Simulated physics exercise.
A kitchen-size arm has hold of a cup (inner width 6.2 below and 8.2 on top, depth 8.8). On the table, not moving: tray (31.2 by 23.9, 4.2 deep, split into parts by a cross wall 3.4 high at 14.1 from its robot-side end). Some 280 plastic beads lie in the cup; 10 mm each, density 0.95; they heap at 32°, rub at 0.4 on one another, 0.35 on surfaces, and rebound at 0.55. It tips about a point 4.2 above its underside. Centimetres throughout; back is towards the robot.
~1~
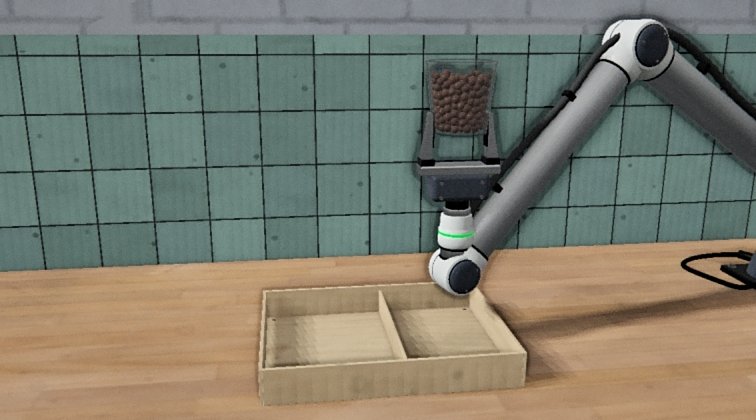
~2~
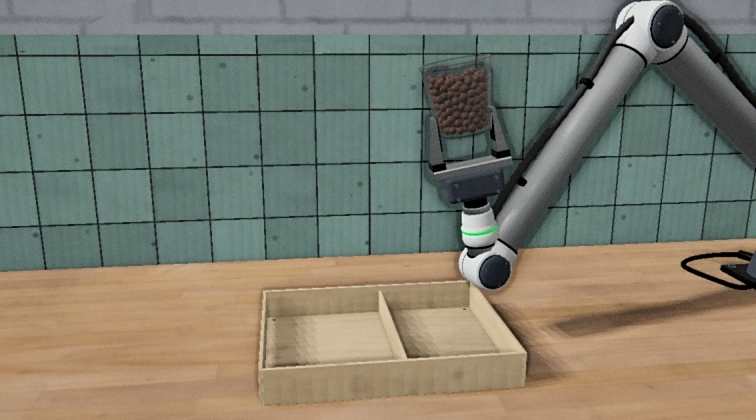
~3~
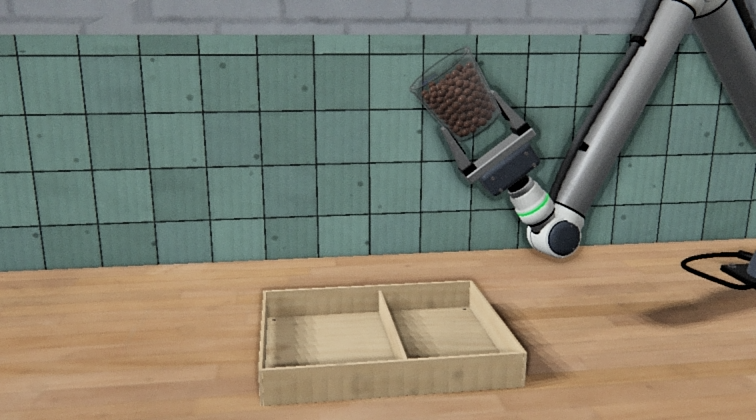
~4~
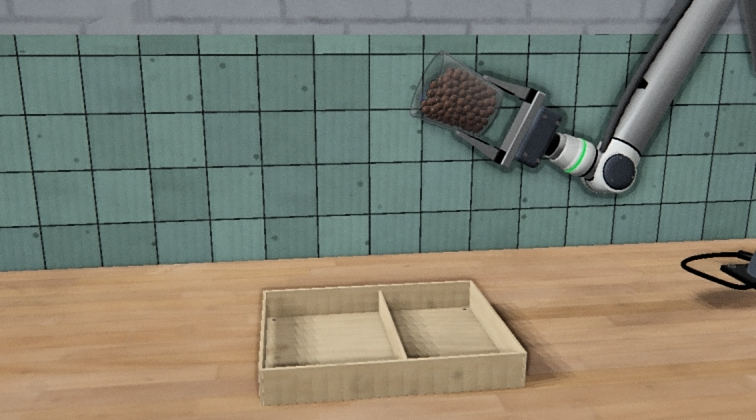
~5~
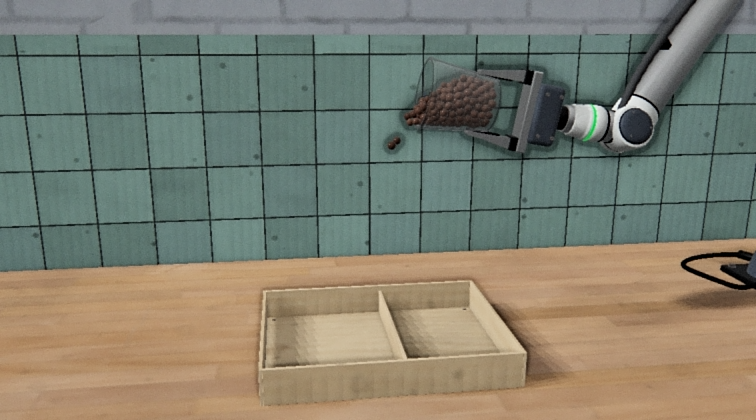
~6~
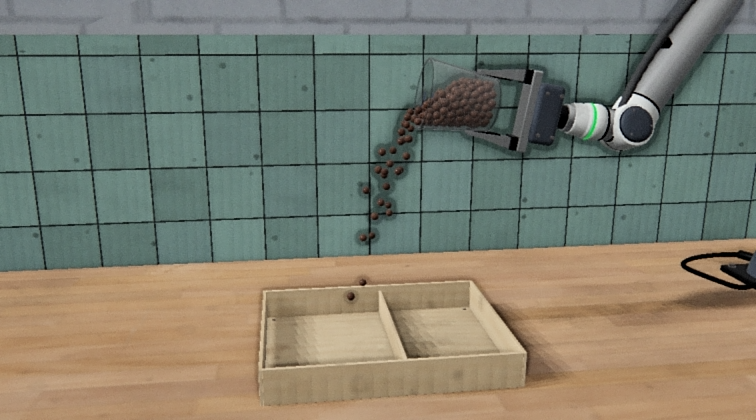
A grey robot arm holds a clear cup of brown beads before a green tiled wall, seen from a fixed, slightly raised view across a wooden table. Below the cup sits a pale tan open box, split by a cross wall, with a black cable at right. The gripper tilts the cup steadily leftward until nearly level, and beads trickle, then stream down towards the box's left part.
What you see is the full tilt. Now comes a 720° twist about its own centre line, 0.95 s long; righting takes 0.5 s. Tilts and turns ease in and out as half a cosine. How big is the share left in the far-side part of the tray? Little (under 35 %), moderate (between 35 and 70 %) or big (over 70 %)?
Answer: Moderate; between 35 and 70 % of the plastic beads finish in the far-side part of the tray.
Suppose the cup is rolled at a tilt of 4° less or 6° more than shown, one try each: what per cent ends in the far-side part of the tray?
About 40 and 75 per cent.
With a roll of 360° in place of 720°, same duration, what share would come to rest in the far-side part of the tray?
In that case some 50 per cent.
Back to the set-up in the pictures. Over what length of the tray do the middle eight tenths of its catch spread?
Some 14 cm.
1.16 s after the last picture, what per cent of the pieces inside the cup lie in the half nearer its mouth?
Roughly 35 per cent.
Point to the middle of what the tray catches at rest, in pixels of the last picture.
Near (310, 352).
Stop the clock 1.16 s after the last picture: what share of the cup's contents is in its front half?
About 60 per cent.
Then, 0.58 s after the last picture, tipped 80°, highest piece 37 above the table; 170 in the cup, 67 in the far-side part, 4 in the robot-side part, 1 on the table or floor, 38 in flight or on a rim.
Then, 1.16 s after the last picture, tipped 50°, highest piece 34 above the table; 142 in the far-side part, 120 in the cup, 5 in the robot-side part, 4 on the table or floor, 9 in flight or on a rim.
Then, 1.65 s after the last picture, upright, highest piece 35 above the table; 150 in the far-side part, 120 in the cup, 5 in the robot-side part, 5 on the table or floor.
Then, 2.35 s after the last picture, upright, highest piece 35 above the table; 150 in the far-side part, 120 in the cup, 5 in the robot-side part, 5 on the table or floor.
Final count, 150 in the far-side part, 120 in the cup, 5 in the robot-side part, 5 on the table or floor. That is 54 % in the far-side part of the tray.
